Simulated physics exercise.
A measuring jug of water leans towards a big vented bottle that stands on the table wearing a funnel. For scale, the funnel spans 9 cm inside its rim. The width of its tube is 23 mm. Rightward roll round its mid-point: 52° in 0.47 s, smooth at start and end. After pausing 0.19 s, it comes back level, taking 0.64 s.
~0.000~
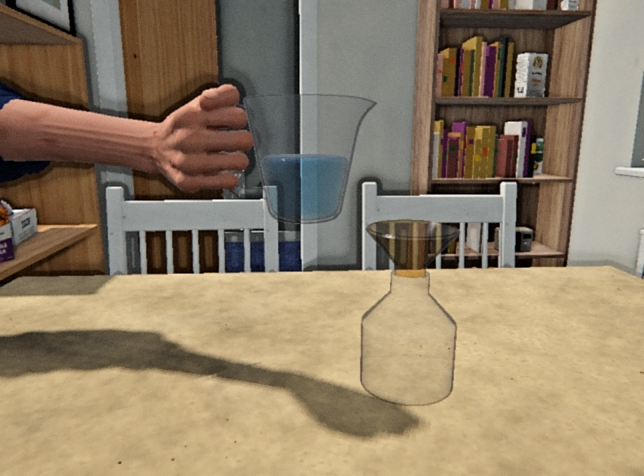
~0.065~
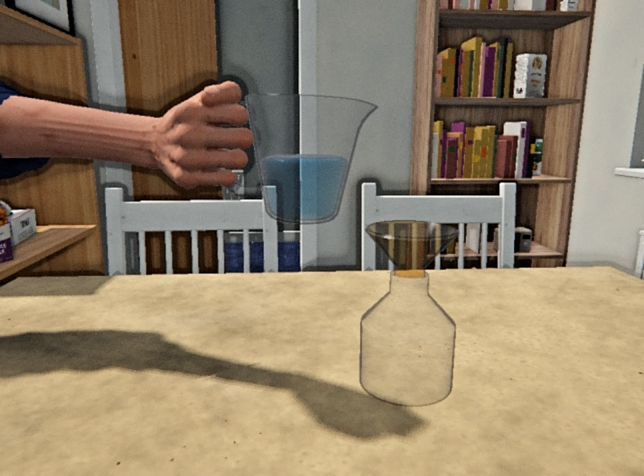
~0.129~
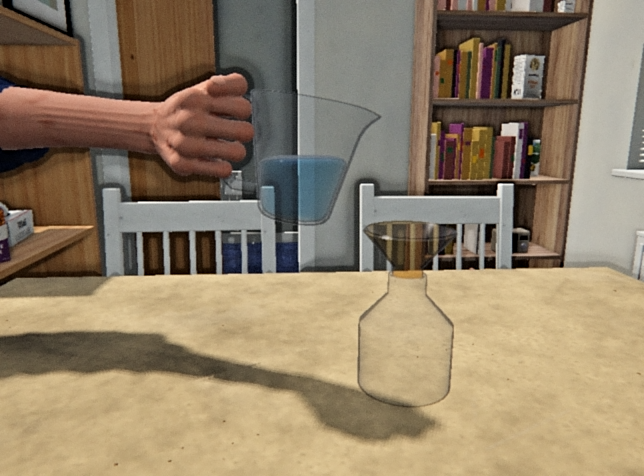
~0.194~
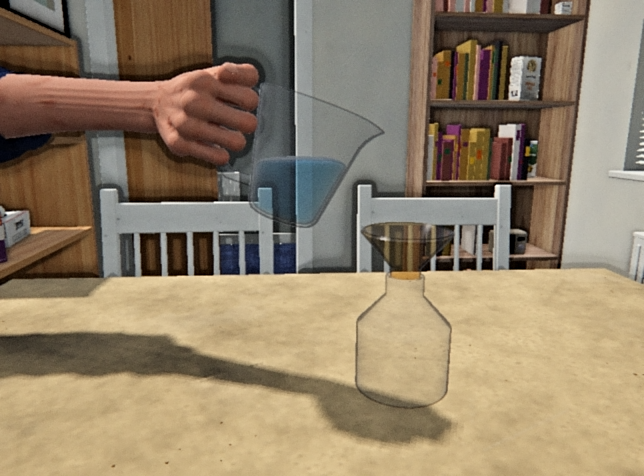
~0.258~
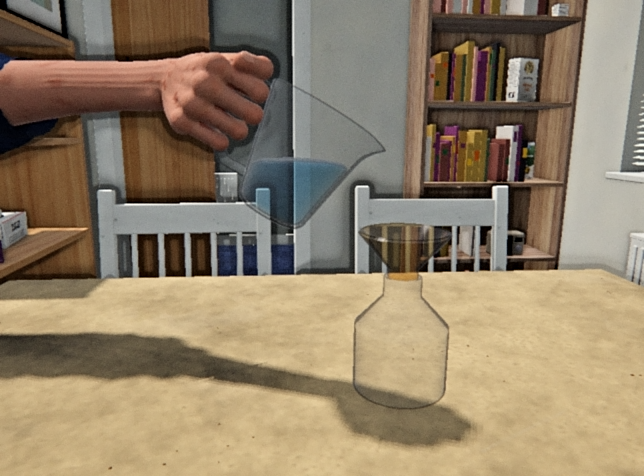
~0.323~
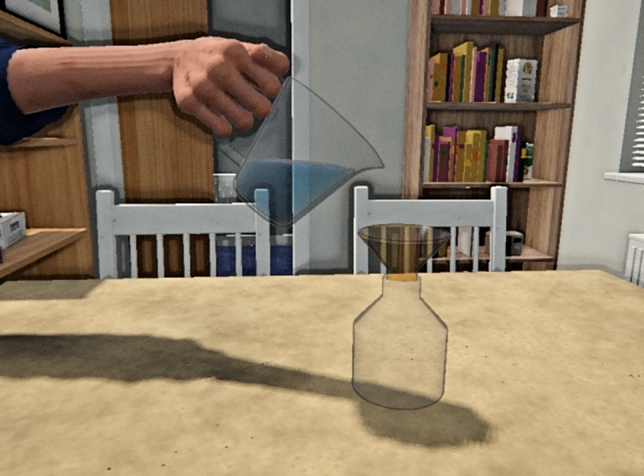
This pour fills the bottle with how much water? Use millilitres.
The bottle takes in about 40 ml.
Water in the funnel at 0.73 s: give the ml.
About 15 ml is in the funnel.
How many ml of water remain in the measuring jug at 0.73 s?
Remaining volume: Approx. 300 ml.
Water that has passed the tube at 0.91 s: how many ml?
That comes to about 20 ml.
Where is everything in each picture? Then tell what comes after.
In the first picture, tilt 0°; pouring edge (377, 102); surface from (274, 157) to (339, 157); the funnel's rim runs from (371, 234) to (452, 233).
In the second picture, tilt 2°; pouring edge (378, 106); surface from (270, 158) to (339, 158).
In the third picture, tilt 9°; pouring edge (381, 116); surface from (270, 160) to (339, 159).
In the fourth picture, tilt 19°; pouring edge (385, 132); surface from (263, 162) to (333, 161).
In the fifth picture, tilt 30°; pouring edge (386, 150); surface from (254, 163) to (337, 164).
In the sixth picture, tilt 40°; pouring edge (385, 167); surface from (251, 162) to (341, 168).
After 0.56 s the tilt is 52° and 0 ml has passed the tube, 0 ml is in the funnel, 320 ml in the measuring jug and 0 ml has missed.
After 0.73 s the tilt is 50° and 10 ml has passed the tube, 15 ml is in the funnel, 295 ml in the measuring jug and 0 ml has missed.
After 0.91 s the tilt is 35° and 20 ml has passed the tube, 15 ml is in the funnel, 290 ml in the measuring jug and 0 ml has missed.
After 1.11 s the tilt is 11° and 40 ml has passed the tube, 0 ml is in the funnel, 290 ml in the measuring jug and 5 ml has missed.
In the end 40 ml has passed the tube, 0 ml is in the funnel, 290 ml in the measuring jug and 5 ml has missed.
